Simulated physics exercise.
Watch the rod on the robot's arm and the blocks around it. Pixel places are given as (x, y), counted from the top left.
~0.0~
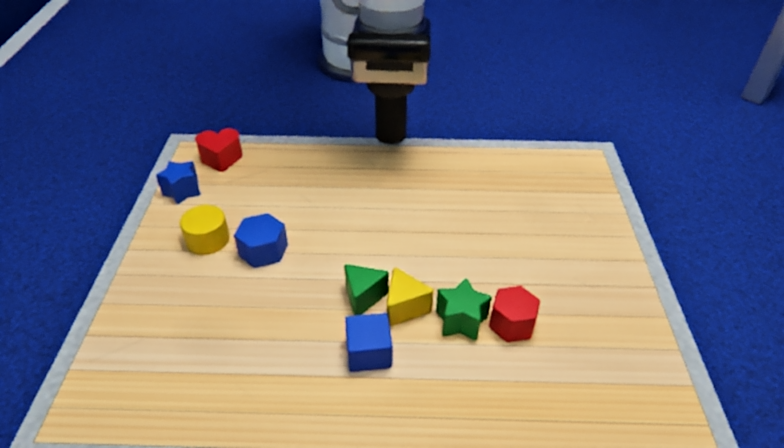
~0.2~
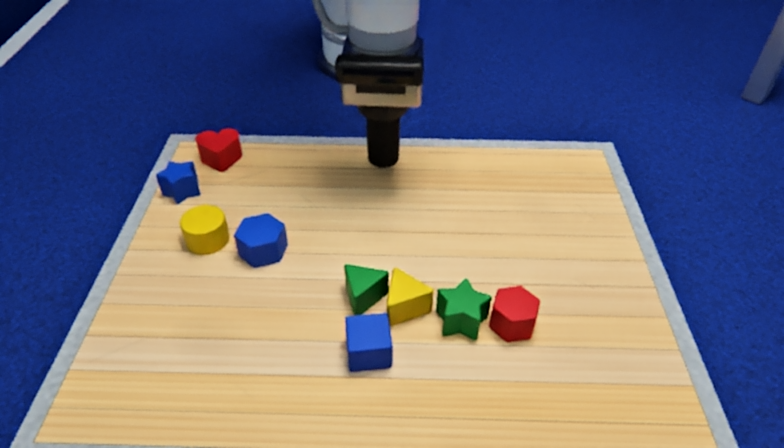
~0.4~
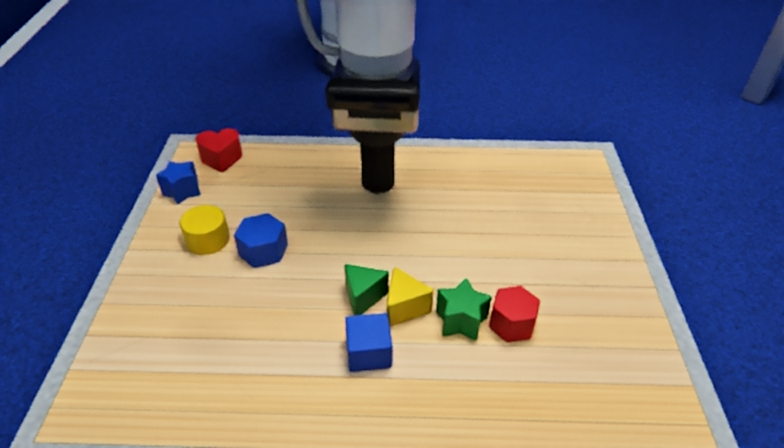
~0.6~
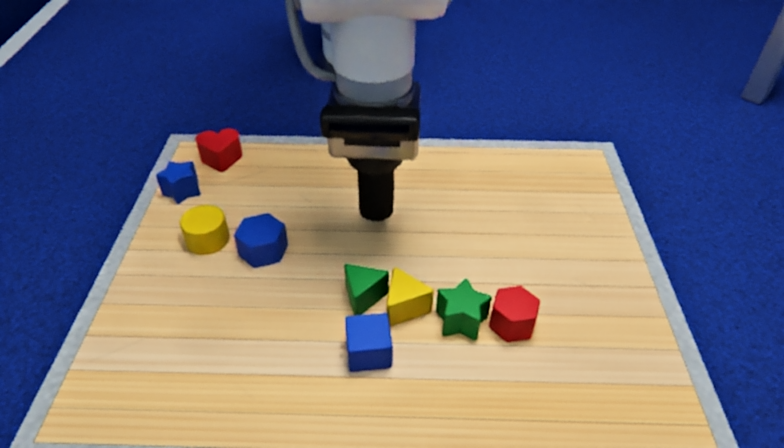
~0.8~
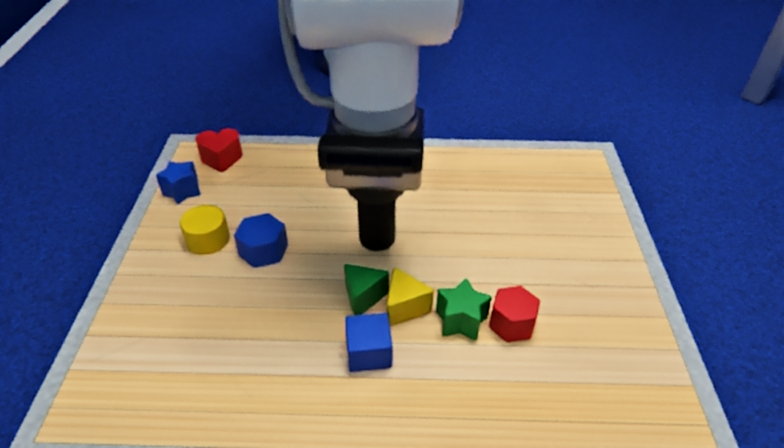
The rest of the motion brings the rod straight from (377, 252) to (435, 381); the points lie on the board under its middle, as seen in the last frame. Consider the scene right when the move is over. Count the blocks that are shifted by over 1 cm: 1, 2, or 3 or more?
Counting only shifts above 1 cm, I get two blocks.
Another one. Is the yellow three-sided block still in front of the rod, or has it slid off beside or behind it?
The rod keeps it before itself.
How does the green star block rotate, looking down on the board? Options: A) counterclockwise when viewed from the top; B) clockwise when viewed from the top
The one that fits is A, counterclockwise when viewed from the top.
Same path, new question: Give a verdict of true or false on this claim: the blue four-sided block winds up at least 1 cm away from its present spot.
That statement is not accurate.
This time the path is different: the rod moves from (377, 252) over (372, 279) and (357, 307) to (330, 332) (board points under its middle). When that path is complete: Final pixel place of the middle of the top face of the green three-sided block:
Near (316, 341).
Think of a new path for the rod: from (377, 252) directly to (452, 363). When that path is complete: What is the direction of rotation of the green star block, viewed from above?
My prediction: CCW.
What follows on the original path. One third of the way, rod (394, 276); green three-sided block (364, 284), turned 35° clockwise; yellow three-sided block (415, 304).
Two thirds of the way, rod (413, 319); green three-sided block (366, 291), turned 65° clockwise; yellow three-sided block (443, 349), turned 15° anticlockwise; green star block (467, 303), turned 25° anticlockwise.
At the end, rod (436, 368); green three-sided block (366, 291), turned 65° clockwise; blue four-sided block still; yellow three-sided block (476, 387), turned 60° anticlockwise; green star block (467, 303), turned 25° anticlockwise.
